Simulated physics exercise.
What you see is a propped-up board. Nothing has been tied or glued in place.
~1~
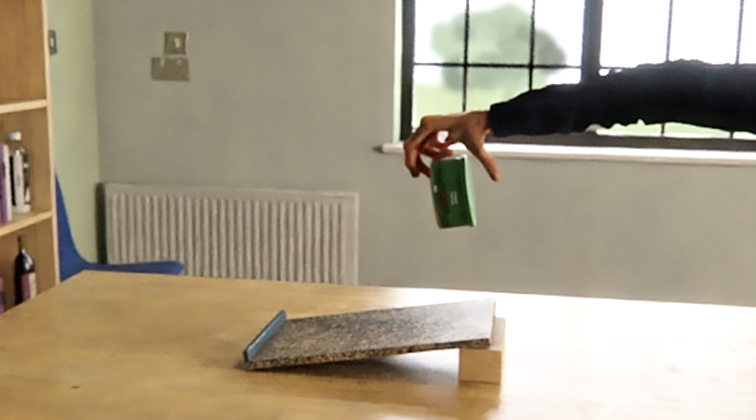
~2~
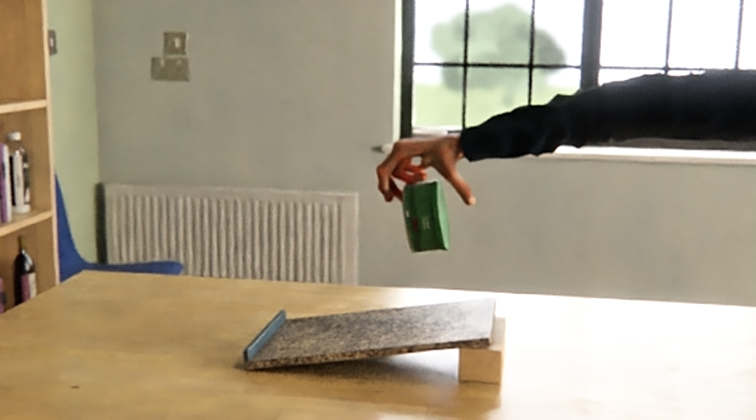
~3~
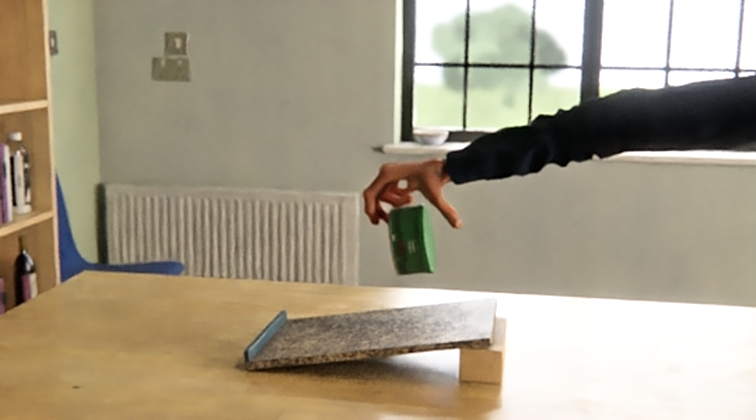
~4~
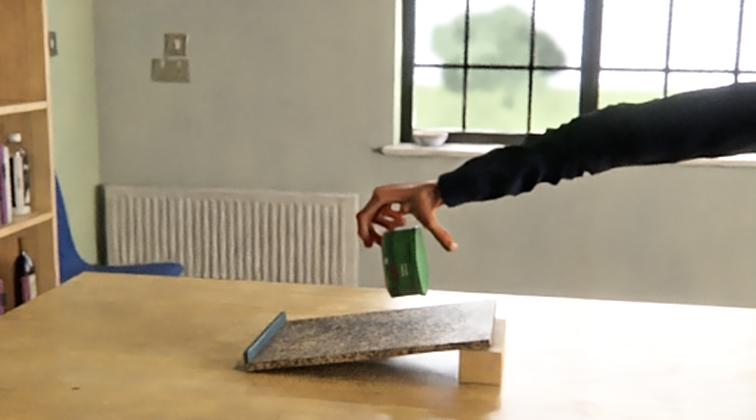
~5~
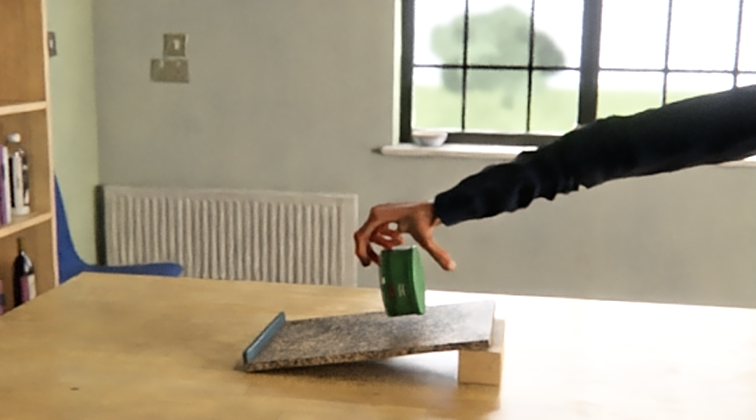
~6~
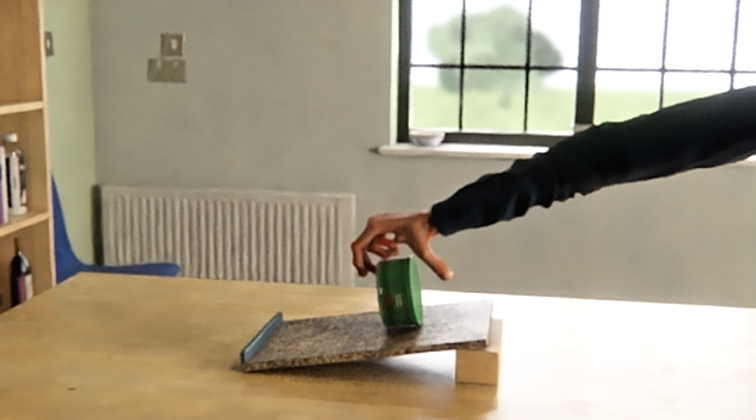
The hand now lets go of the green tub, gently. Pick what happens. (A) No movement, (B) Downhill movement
Answer: A.
Then, 0.20 s later than the last frame, all is still.
Then, 0.50 s later than the last frame, green tub resting near (400, 292).
When it is over, it is as before. End places, in pixels of the last picture, green tub near (400, 292). The green tub remains at rest.
